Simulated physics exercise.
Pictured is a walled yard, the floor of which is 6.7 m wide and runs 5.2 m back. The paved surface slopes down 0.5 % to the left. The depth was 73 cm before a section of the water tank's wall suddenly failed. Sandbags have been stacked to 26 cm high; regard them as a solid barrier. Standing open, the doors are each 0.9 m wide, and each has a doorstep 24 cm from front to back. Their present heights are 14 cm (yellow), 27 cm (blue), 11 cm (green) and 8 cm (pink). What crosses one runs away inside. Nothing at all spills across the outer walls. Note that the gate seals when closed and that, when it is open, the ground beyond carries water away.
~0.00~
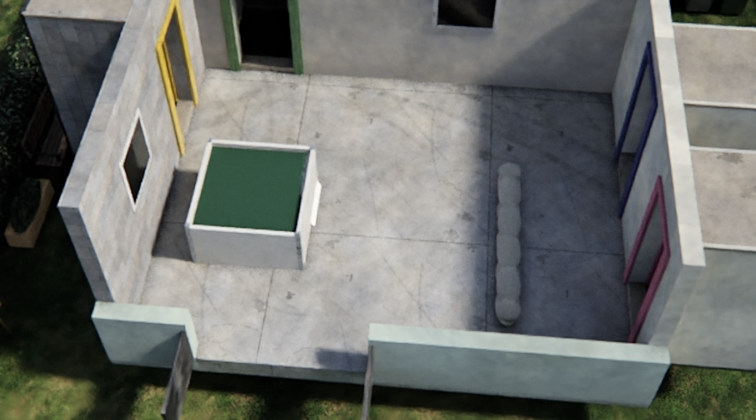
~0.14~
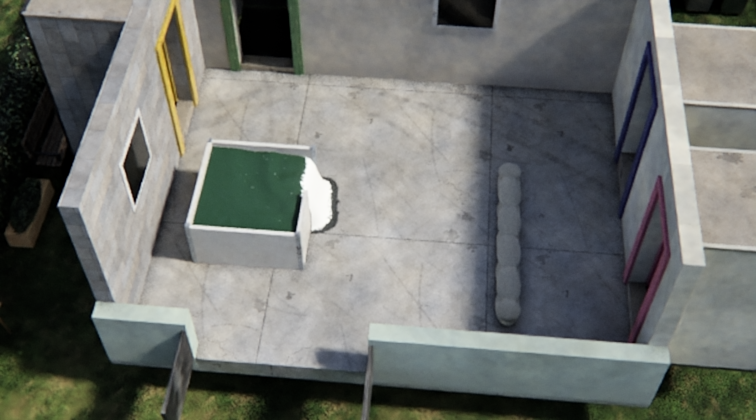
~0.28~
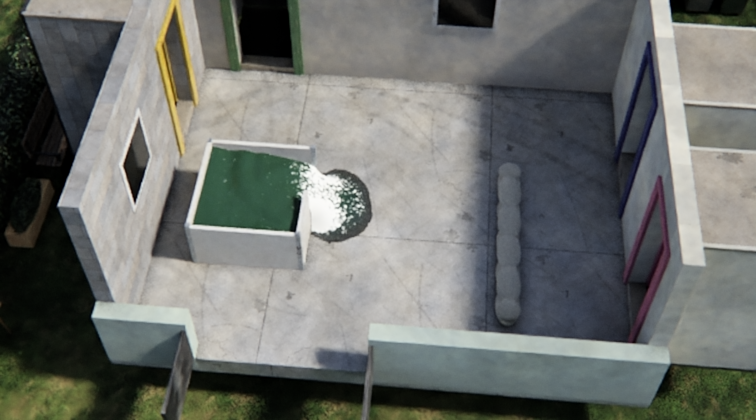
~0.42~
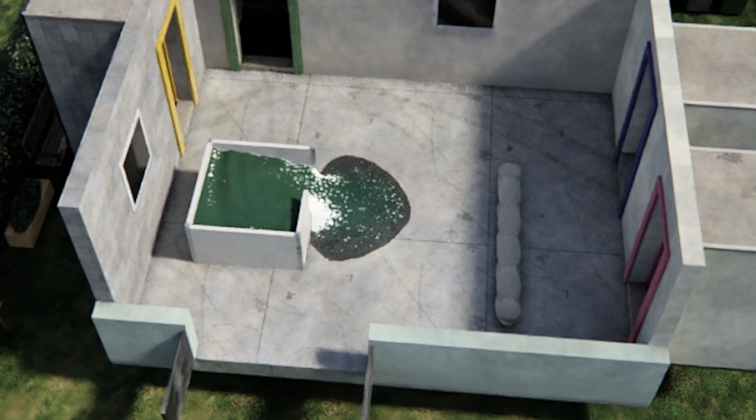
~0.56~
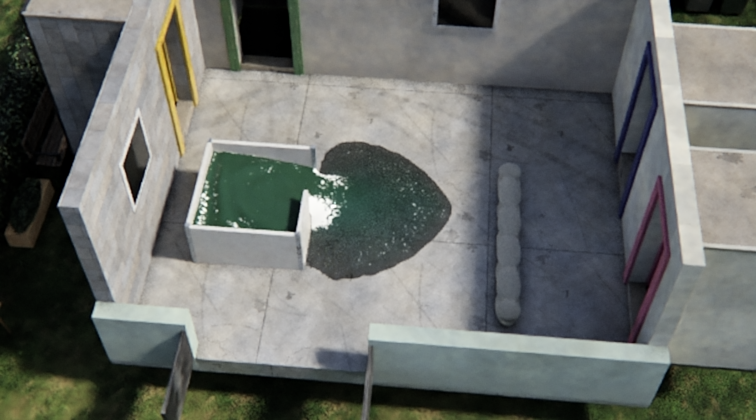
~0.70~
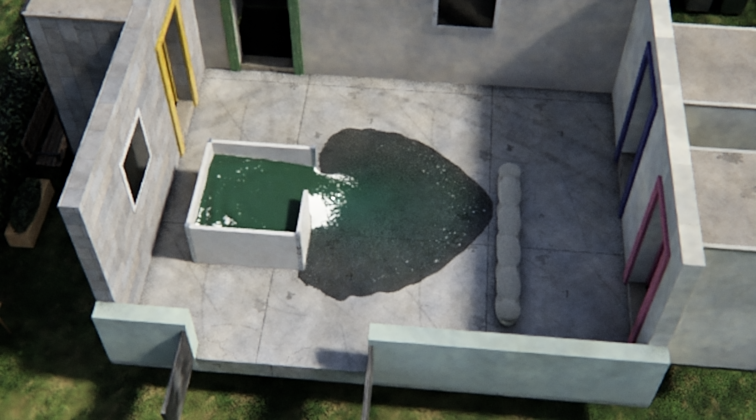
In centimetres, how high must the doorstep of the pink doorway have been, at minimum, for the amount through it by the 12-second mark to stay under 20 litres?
It must have been at least 5.5 cm high.
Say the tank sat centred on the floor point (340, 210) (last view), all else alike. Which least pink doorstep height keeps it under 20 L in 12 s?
Roughly 7.0 centimetres.
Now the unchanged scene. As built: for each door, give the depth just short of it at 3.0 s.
In cm: Yellow 0, blue 1, green 0, pink 0.
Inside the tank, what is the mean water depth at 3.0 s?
The mean depth is roughly 26 cm.
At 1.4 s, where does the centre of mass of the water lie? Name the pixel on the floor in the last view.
The water is centred around (329, 213) in the last picture's pixels.
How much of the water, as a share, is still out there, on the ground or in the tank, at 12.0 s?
Around 94 per cent of the water.
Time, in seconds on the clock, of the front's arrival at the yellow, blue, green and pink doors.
Yellow at 7.5 seconds, blue at 3.0 seconds, green at 5.5 seconds, pink at 3.2 seconds.
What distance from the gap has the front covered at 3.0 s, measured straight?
Around 5.2 m from the gap.
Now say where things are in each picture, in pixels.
The first picture shows still water, 73 cm deep, in the water tank at (253, 189); the pink door at (645, 270) is dry.
In the second picture, the gap is at (309, 192), the front 0.4 m out at (332, 222); the back of the water tank holds 73 cm.
In the third picture, water pours out at (310, 194) and has run 0.8 m, to (365, 218); about 11 cm deep outside, 73 cm at the back.
In the fourth picture, water pours out at (310, 195) and has run 1.4 m, to (402, 221); about 7 cm deep outside, 68 cm at the back.
In the fifth picture, the gap is at (310, 195), the front 2.0 m out at (443, 217); the back of the water tank holds 62 cm.
In the sixth picture, the gap is at (310, 195), the front 2.6 m out at (484, 217); the back of the water tank holds 63 cm; 2.5 m in a straight line remain to the pink door at (645, 270).
After 1.4 s water covers 30 % of the floor, deepest (30 cm) near (326, 202); it has not reached the pink door.
After 3.0 s water covers 45 % of the floor, deepest (25 cm) near (600, 98); it has not reached the pink door.
After 12.0 s water covers 95 % of the floor, deepest (8 cm) near (600, 98); 5 cm at the pink door, 4 litres in over its 8 cm doorstep.
At the pink door as built, the water arrived by 3.3 s and peaked near 9 cm at 5.8 s.
Run again over the same 12 s with other heights there, 25 litres in over 5 cm, 11 litres over 6.5 cm. The limit of 20 litres is kept from about 5.5 cm up.
